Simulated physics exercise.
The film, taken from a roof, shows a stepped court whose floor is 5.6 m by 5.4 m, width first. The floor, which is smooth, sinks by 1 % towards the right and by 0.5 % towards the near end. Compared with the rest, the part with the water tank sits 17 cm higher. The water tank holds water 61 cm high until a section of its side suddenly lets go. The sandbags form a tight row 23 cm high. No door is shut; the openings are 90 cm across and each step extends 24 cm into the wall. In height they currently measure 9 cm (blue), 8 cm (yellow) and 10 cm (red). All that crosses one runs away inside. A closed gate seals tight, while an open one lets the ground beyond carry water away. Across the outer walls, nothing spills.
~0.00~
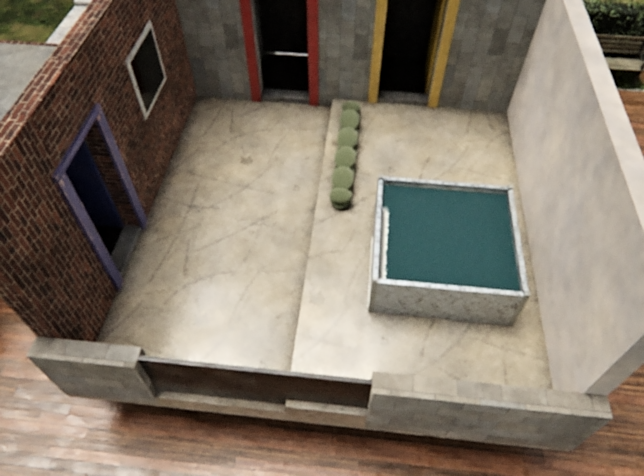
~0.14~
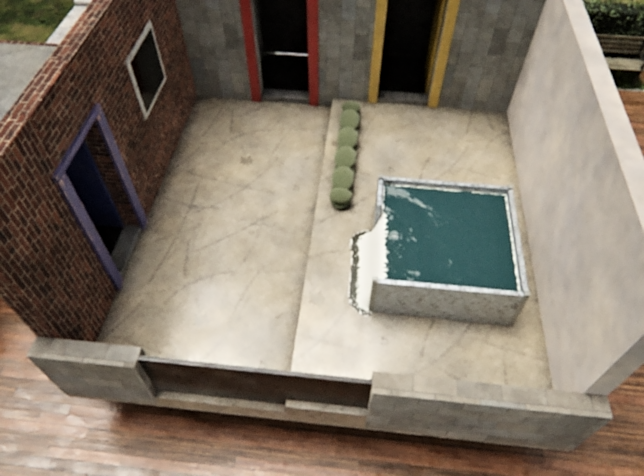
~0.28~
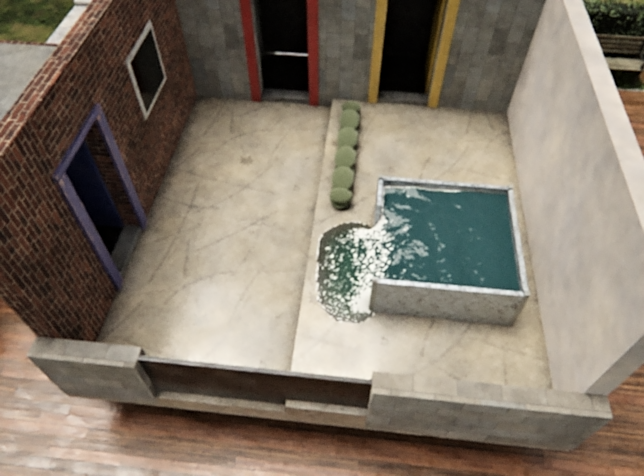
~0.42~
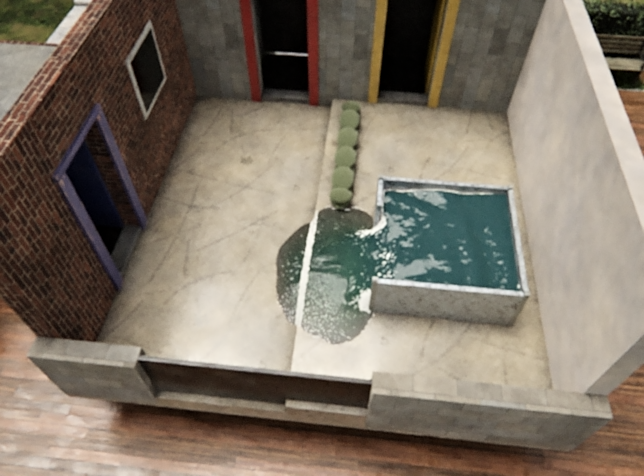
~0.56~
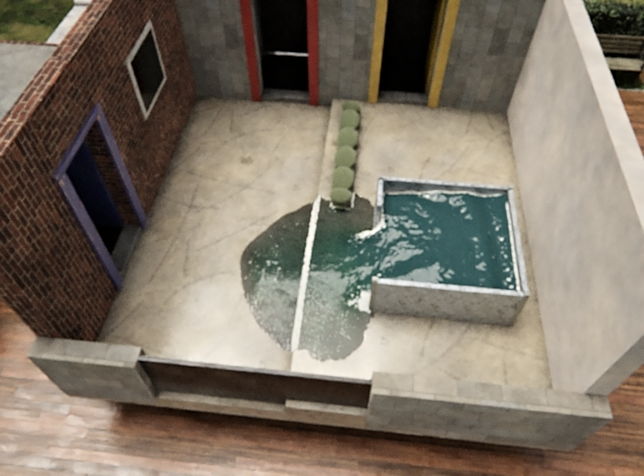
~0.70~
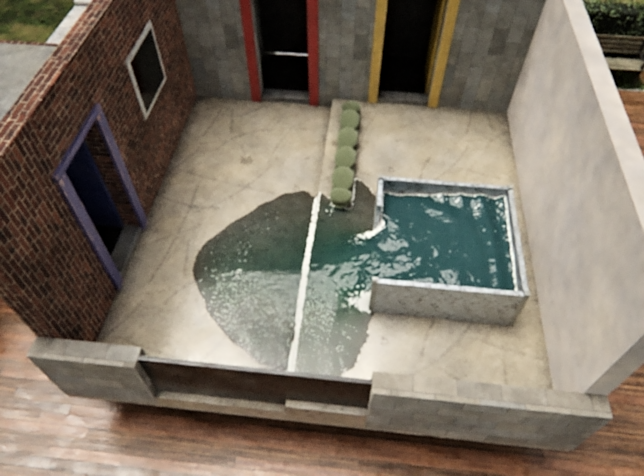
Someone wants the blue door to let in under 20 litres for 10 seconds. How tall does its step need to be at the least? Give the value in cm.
It would need to be roughly 19 cm high.
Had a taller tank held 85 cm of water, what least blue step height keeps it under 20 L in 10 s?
I'd say close to 28 cm.
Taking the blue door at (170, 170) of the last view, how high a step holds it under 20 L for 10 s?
About 10.0 cm.
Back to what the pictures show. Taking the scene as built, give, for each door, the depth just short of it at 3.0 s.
Blue door: 20 cm; yellow door: 0 cm; red door: 0 cm.
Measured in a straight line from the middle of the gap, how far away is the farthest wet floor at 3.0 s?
Front distance: Approx. 4.8 m.
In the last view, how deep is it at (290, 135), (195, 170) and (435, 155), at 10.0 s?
Respectively 10 cm, 9 cm and 0 cm.
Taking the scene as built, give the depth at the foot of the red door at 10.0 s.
You'd measure close to 10.0 cm there.
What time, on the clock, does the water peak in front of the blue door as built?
At roughly 2.2 s.
After 1.4 s water covers 40 % of the floor, deepest (28 cm) near (360, 277); 14 cm at the blue door, 11 litres in over its 9 cm step.
After 3.0 s water covers 45 % of the floor, deepest (24 cm) near (181, 351); 20 cm at the blue door, 123 litres in over its 9 cm step.
After 10.0 s water covers 55 % of the floor, deepest (12 cm) near (261, 388); 10 cm at the blue door, 160 litres in over its 9 cm step.
At the blue door as built, the water arrived by 1.0 s and peaked near 23 cm at 2.2 s.
Run again over the same 10 s with other heights there, 52 litres in over 15 cm, 10 litres over 20.5 cm. The limit of 20 litres is kept from about 19 cm up.
